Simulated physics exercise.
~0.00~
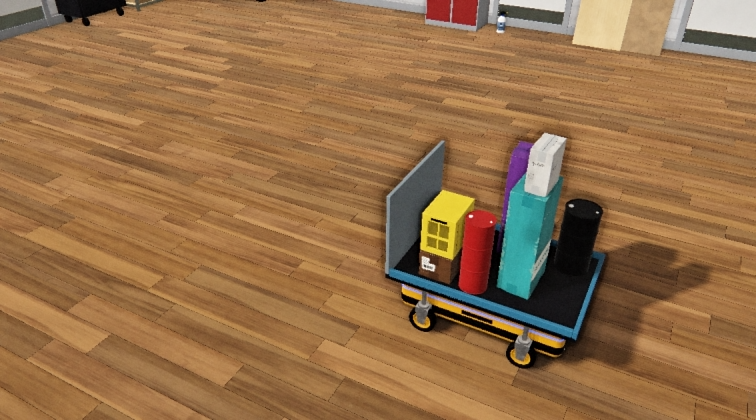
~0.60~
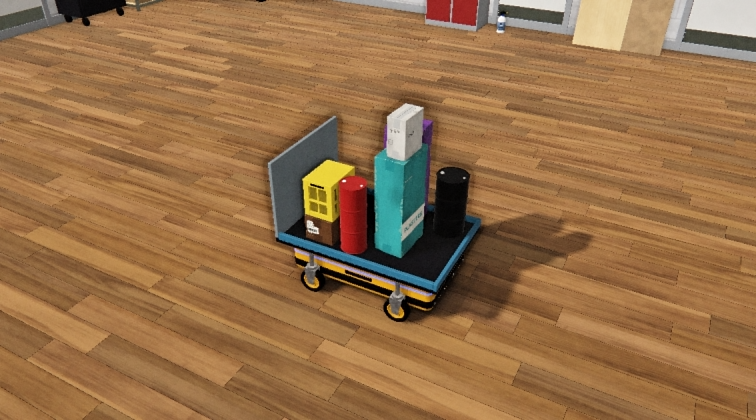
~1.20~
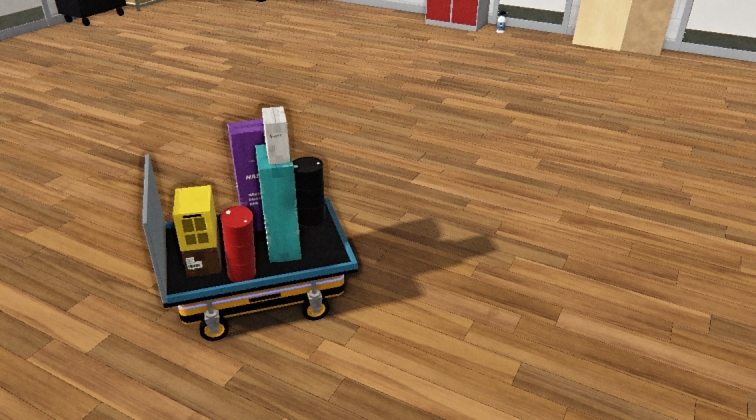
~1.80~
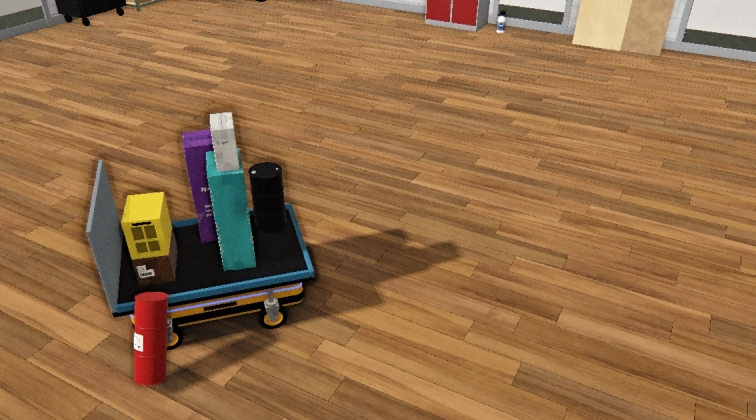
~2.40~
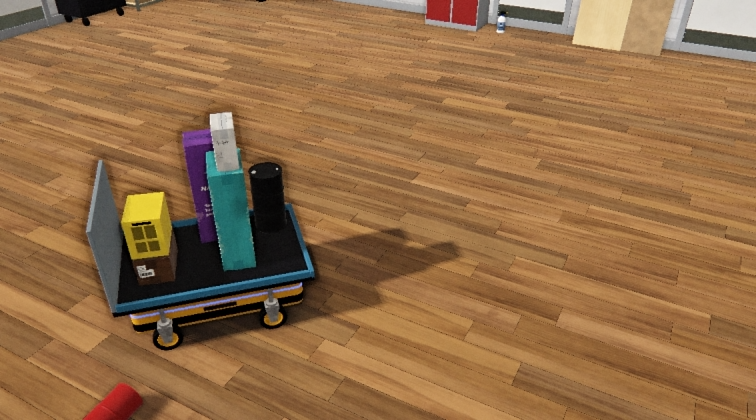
A loaded cart rolls left and turns, and the red canister falls off the front.
